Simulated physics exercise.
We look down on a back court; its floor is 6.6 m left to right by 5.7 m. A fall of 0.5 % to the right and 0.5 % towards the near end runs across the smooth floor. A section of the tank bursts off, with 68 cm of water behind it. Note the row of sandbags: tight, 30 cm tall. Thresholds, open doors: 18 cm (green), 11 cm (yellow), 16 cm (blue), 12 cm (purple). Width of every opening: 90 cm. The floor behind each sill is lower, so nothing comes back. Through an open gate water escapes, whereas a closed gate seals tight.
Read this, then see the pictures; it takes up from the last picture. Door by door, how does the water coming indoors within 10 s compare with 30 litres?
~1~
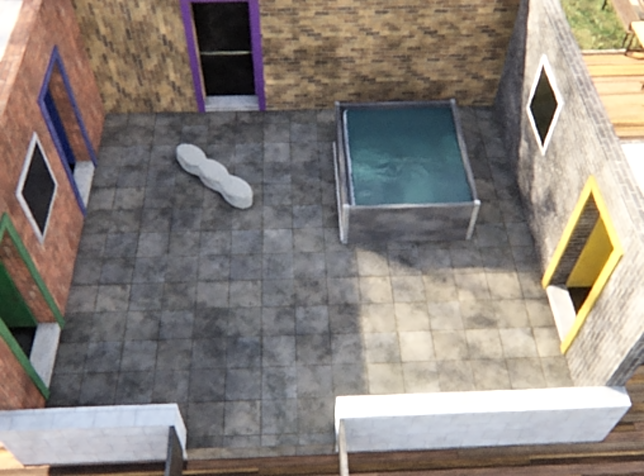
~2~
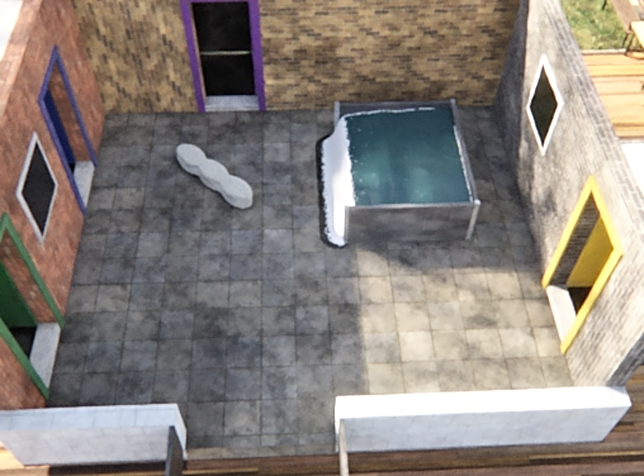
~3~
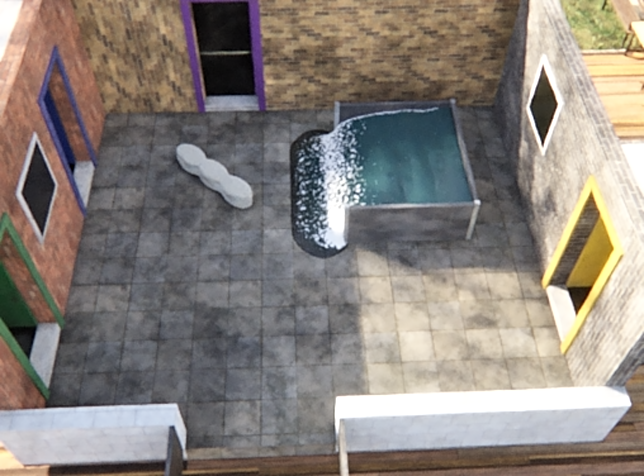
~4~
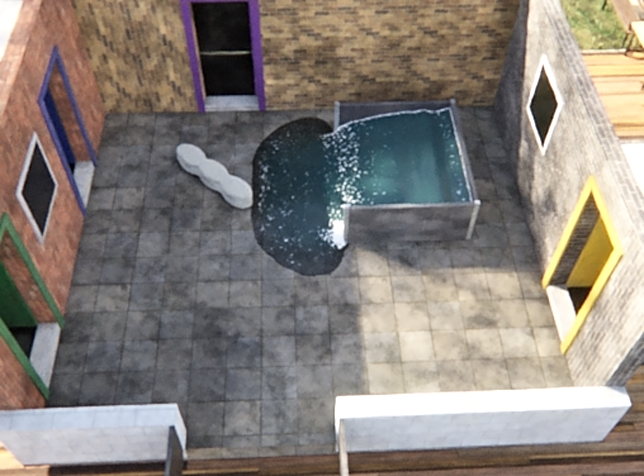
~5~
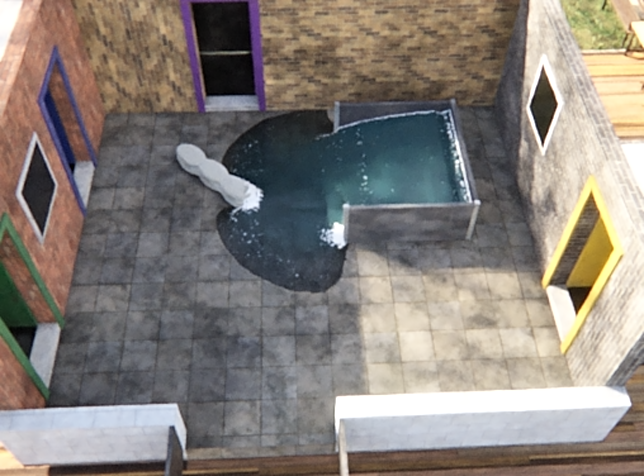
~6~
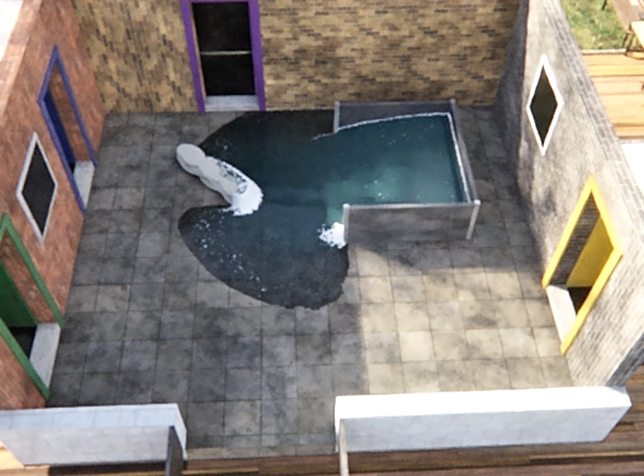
At the green door the limit will not be outstripped. At the yellow door the limit will not be outstripped. At the blue door the limit will not be outstripped. At the purple door the limit will be outstripped.
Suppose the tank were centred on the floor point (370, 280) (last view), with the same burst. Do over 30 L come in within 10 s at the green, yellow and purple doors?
Lab note: Green door limit exceeded; yellow door limit not exceeded; purple door limit not exceeded.
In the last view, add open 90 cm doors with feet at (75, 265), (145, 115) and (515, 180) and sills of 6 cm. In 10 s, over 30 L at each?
Check each in turn: The first succeeds, the second succeeds, the third fails.
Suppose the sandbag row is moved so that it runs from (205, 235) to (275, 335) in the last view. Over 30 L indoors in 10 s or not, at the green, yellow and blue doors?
Against the limit, the green door stays within it, the yellow door stays within it and the blue door goes beyond it.
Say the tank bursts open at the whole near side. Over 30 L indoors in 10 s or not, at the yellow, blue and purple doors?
The yellow door comes out more than that, the blue door less than that and the purple door less than that.
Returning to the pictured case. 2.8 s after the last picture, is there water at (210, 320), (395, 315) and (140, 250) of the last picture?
In that order: Wet, not reached, flooded.
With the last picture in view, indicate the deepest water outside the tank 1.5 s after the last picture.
Spot: Approx. (117, 115).
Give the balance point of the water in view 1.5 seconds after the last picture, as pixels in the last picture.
The water's centre is around (252, 193).
Then, 0.7 s after the last picture water covers 40 % of the floor and is deepest (40 cm) near (255, 201); green door not reached, yellow door not reached, blue door not reached, purple door 14 cm at the sill, 0 L in.
Then, 1.5 s after the last picture water covers 50 % of the floor and is deepest (46 cm) near (117, 115); green door 20 cm at the sill, 0 L in, yellow door not reached, blue door 18 cm at the sill, 0 L in, purple door 26 cm at the sill, 24 L in.
Then, 2.8 s after the last picture water covers 55 % of the floor and is deepest (24 cm) near (40, 435); green door 18 cm at the sill, 1 L in, yellow door not reached, blue door 12 cm at the sill, 5 L in, purple door 18 cm at the sill, 101 L in.
Then, 5.3 s after the last picture water covers 75 % of the floor and is deepest (16 cm) near (327, 438); green door 12 cm at the sill, 5 L in, yellow door not reached, blue door 7 cm at the sill, 5 L in, purple door 8 cm at the sill, 114 L in.
Then, 9.3 s after the last picture water covers 95 % of the floor and is deepest (13 cm) near (560, 415); green door 6 cm at the sill, 5 L in, yellow door 10 cm at the sill, 0 L in, blue door 3 cm at the sill, 5 L in, purple door 3 cm at the sill, 114 L in.
